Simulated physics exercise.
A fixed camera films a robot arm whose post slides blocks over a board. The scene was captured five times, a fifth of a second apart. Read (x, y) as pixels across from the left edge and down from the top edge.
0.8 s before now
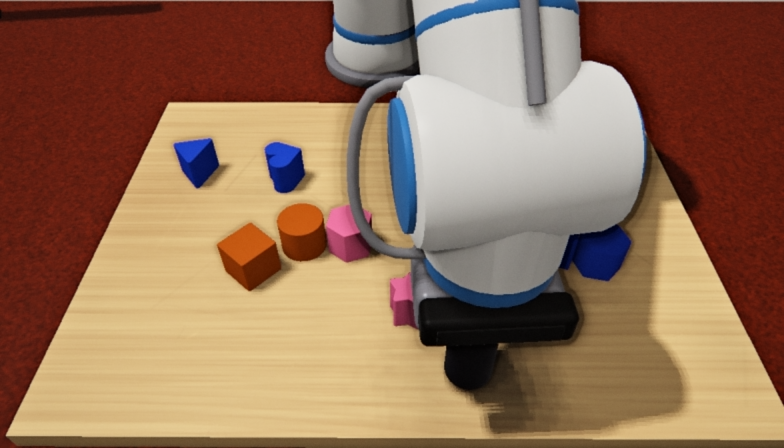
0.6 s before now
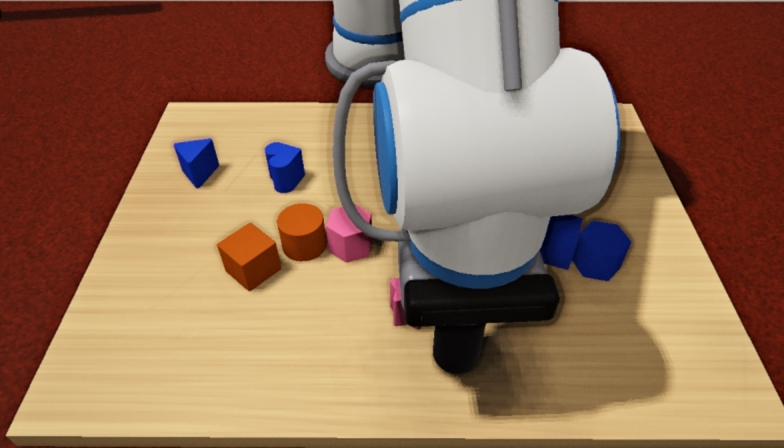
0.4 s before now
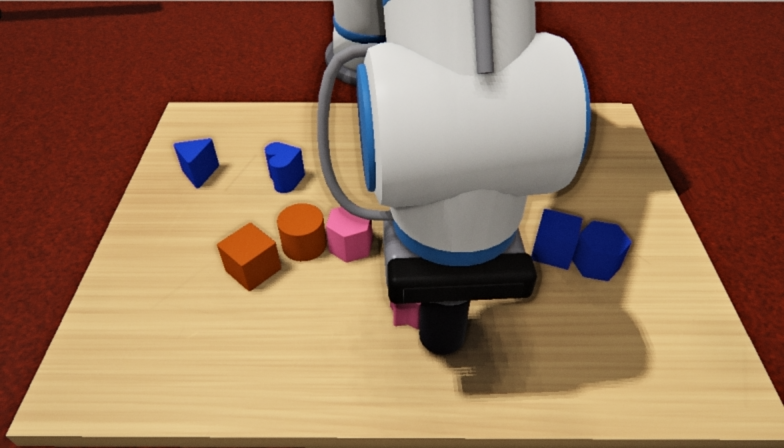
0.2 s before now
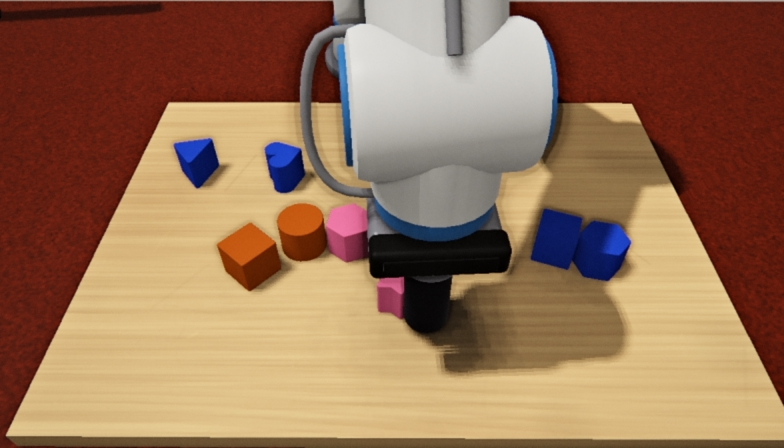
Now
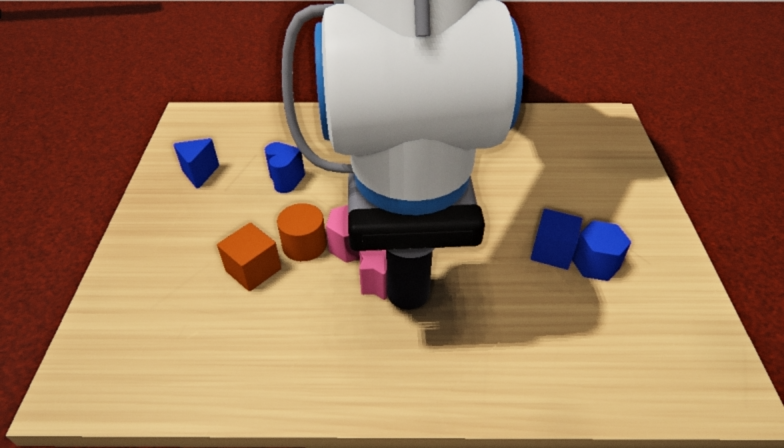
On a wooden tabletop, a robot arm moves up and leftward among coloured blocks, its black post nudging a pink star block.
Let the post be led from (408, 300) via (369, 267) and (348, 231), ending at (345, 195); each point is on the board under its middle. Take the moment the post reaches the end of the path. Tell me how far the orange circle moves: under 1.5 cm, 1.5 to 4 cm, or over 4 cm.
Distance: Between 1.5 and 4 cm.
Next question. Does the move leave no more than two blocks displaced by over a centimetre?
I expect not.
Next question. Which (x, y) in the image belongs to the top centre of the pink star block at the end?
When the path ends, it will be at (310, 194).
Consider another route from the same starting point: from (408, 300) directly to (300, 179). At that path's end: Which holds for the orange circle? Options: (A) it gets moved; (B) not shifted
Choice A: It gets moved.
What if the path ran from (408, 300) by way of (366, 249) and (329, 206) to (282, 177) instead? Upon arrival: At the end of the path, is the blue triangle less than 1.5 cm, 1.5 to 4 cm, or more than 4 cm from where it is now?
It gets moved under 1.5 cm.
The first path, step by step. One third of the way, post at (368, 260); orange circle at (296, 217); pink hexagonal block at (337, 199), turned 10° anticlockwise; pink star block at (339, 225).
Two thirds of the way, post at (348, 223); orange circle at (278, 211); pink hexagonal block at (318, 174), turned 35° clockwise; pink star block at (313, 200), turned 25° anticlockwise.
At the end, post at (344, 188); blue heart at (278, 152); orange circle at (276, 212); pink hexagonal block at (308, 160); pink star block at (310, 194), turned 50° anticlockwise.
